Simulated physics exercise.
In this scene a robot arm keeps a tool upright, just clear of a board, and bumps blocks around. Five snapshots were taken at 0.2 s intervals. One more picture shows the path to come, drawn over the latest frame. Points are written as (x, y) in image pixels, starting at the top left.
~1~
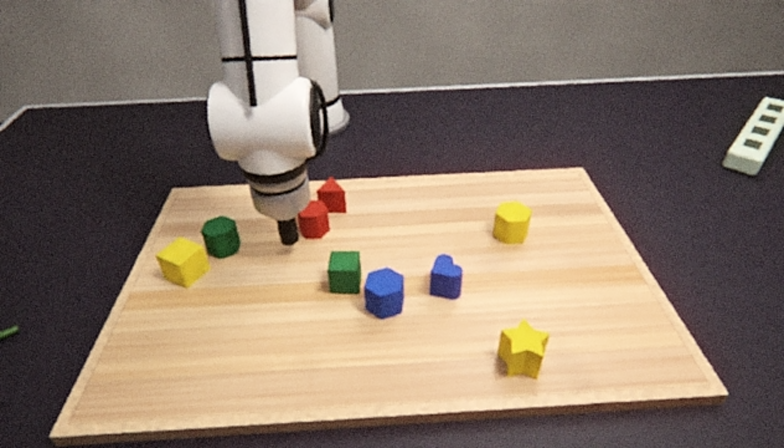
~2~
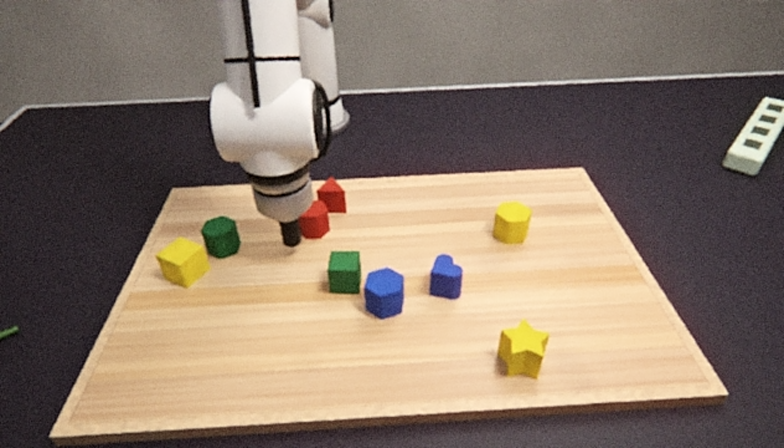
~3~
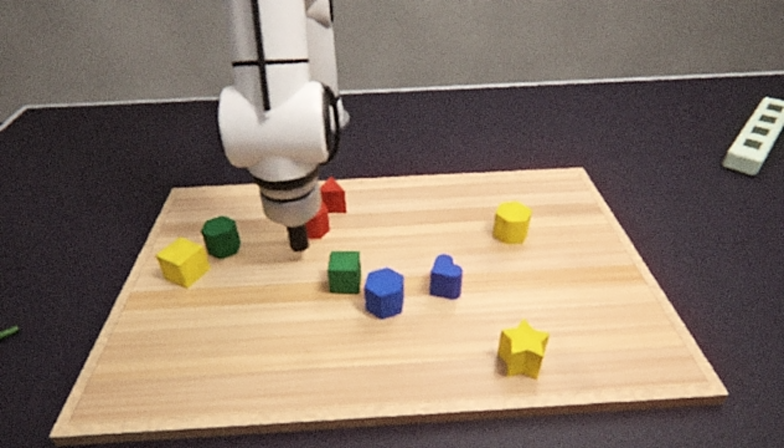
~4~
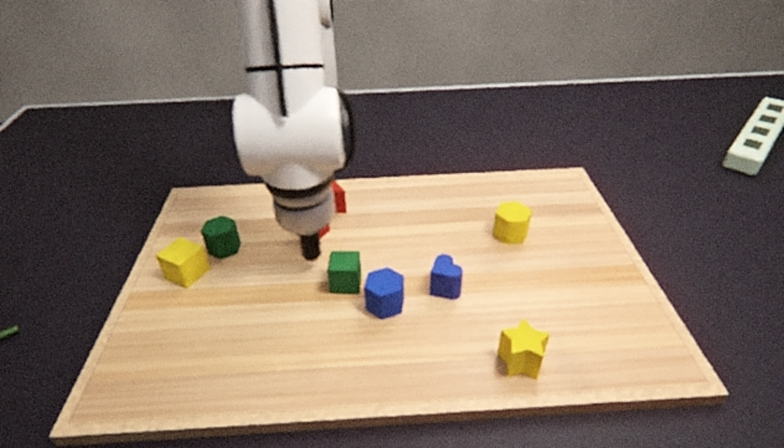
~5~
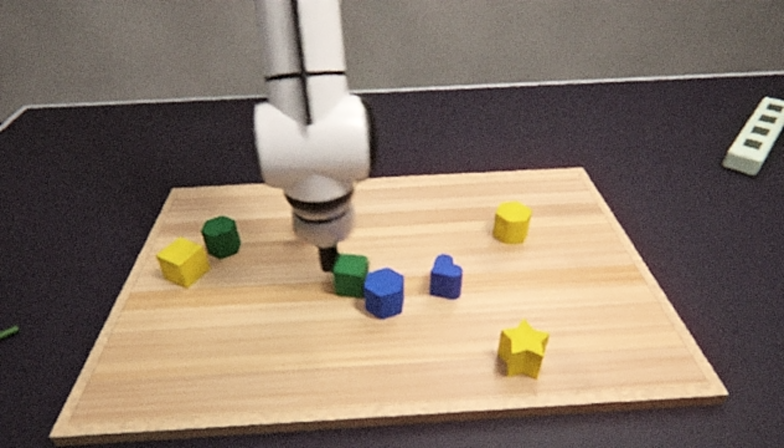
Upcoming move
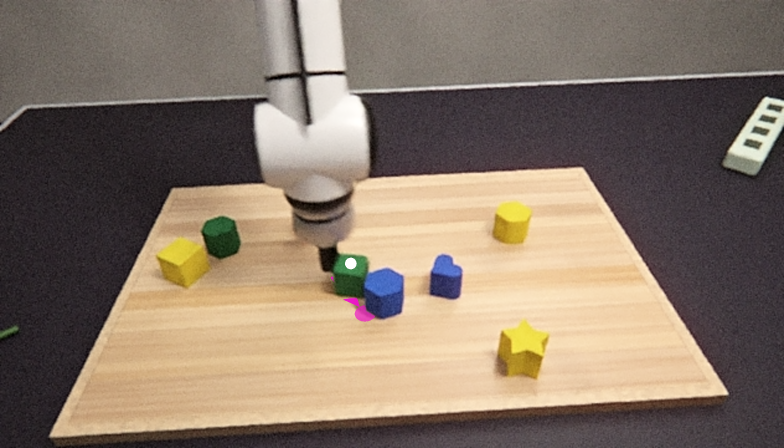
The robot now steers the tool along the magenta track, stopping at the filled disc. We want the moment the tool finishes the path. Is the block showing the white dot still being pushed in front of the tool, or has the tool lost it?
My answer is that the block showing the white dot is still ahead.
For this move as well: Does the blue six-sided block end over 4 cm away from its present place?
I believe so.
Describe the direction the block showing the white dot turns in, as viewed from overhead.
The turn is anti-clockwise.
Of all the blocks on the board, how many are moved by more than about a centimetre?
By the end, two blocks will have moved.
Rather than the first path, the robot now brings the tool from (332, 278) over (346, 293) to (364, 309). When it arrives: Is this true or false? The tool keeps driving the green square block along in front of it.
That statement is accurate.
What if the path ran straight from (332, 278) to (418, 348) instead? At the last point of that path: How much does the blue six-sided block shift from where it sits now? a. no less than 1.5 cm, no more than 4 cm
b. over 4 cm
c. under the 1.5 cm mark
(b)
Drawn move, in a line from (332, 278) to (365, 313); the dot is on the green square block.
What follows on the original path. Halfway along, tool at (348, 285); green square block at (372, 278); blue six-sided block at (405, 290).
At the end, tool at (365, 303); green square block at (392, 293), turned 20° anticlockwise; blue six-sided block at (431, 299), turned 20° anticlockwise.
